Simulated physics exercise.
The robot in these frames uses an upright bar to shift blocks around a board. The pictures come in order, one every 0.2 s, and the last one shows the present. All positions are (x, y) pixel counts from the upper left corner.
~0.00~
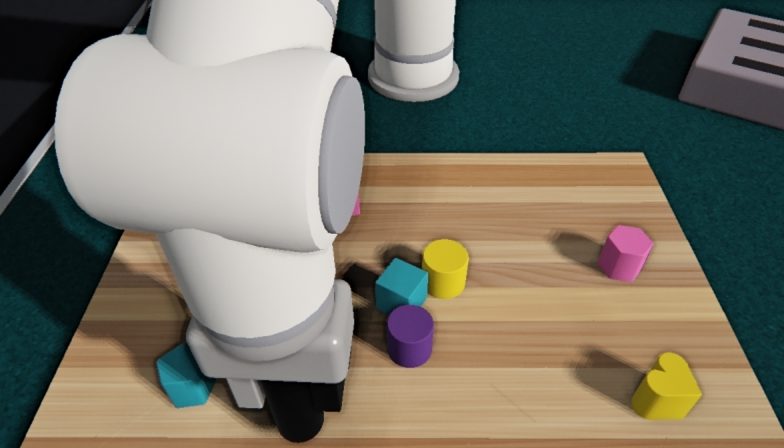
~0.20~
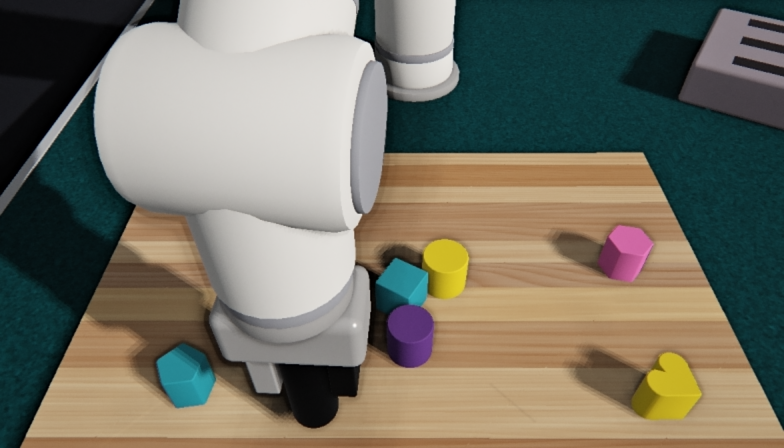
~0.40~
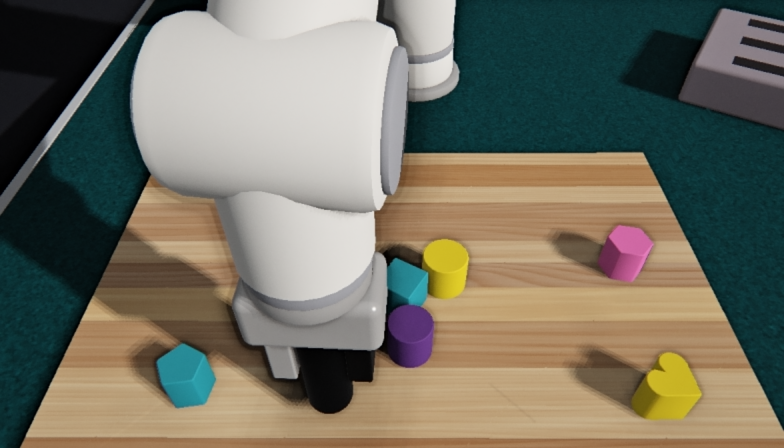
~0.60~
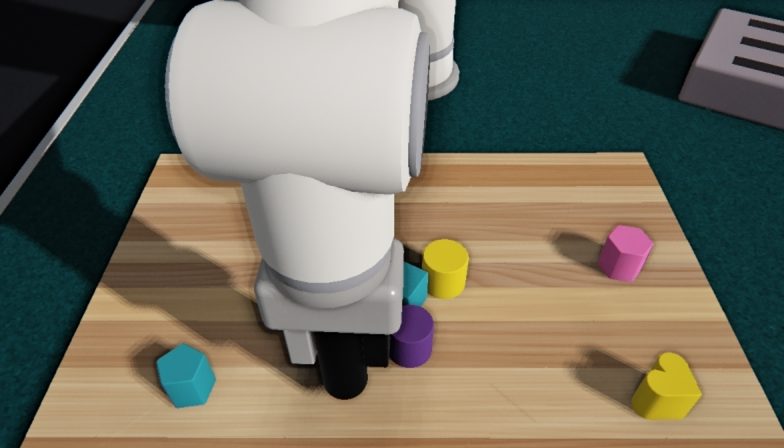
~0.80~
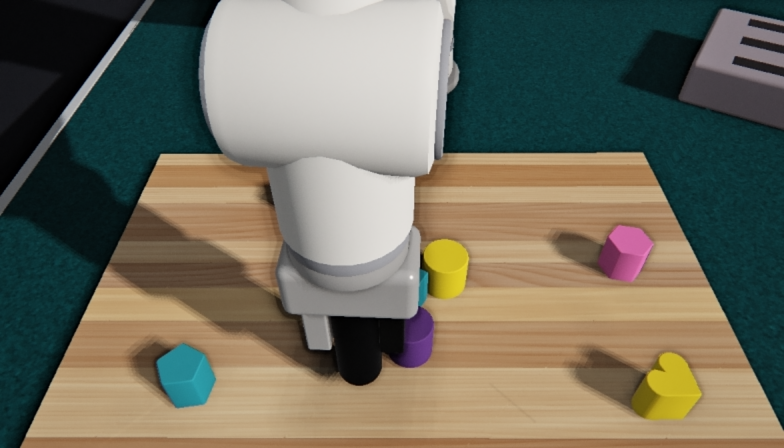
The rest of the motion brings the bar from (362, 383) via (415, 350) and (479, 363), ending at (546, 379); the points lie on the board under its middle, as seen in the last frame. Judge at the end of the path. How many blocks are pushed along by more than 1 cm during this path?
The result: One block.
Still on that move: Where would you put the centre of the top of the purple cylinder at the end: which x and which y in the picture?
The top centre is at (476, 299).
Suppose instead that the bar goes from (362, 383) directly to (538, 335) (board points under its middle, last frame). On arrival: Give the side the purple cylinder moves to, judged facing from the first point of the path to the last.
With start-to-end as forward, it shifts left.
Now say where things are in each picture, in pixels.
Lower end of the bar at (301, 422), tops of blocks, turquoise square block at (402, 277), purple cylinder at (410, 323), in the first frame.
Bar at (316, 408), blocks as before, in the second frame.
Bar at (331, 394), blocks as before, in the third frame.
Bar at (346, 381), blocks as before, in the fourth frame.
Bar at (360, 368), turquoise square block hidden, purple cylinder at (410, 323), in the fifth frame.
The first path, step by step. One third of the way, bar at (416, 335); purple cylinder at (450, 302).
Two thirds of the way, bar at (483, 348); purple cylinder at (476, 299).
At the end, bar at (552, 363); turquoise square block not moved; purple cylinder at (476, 299).
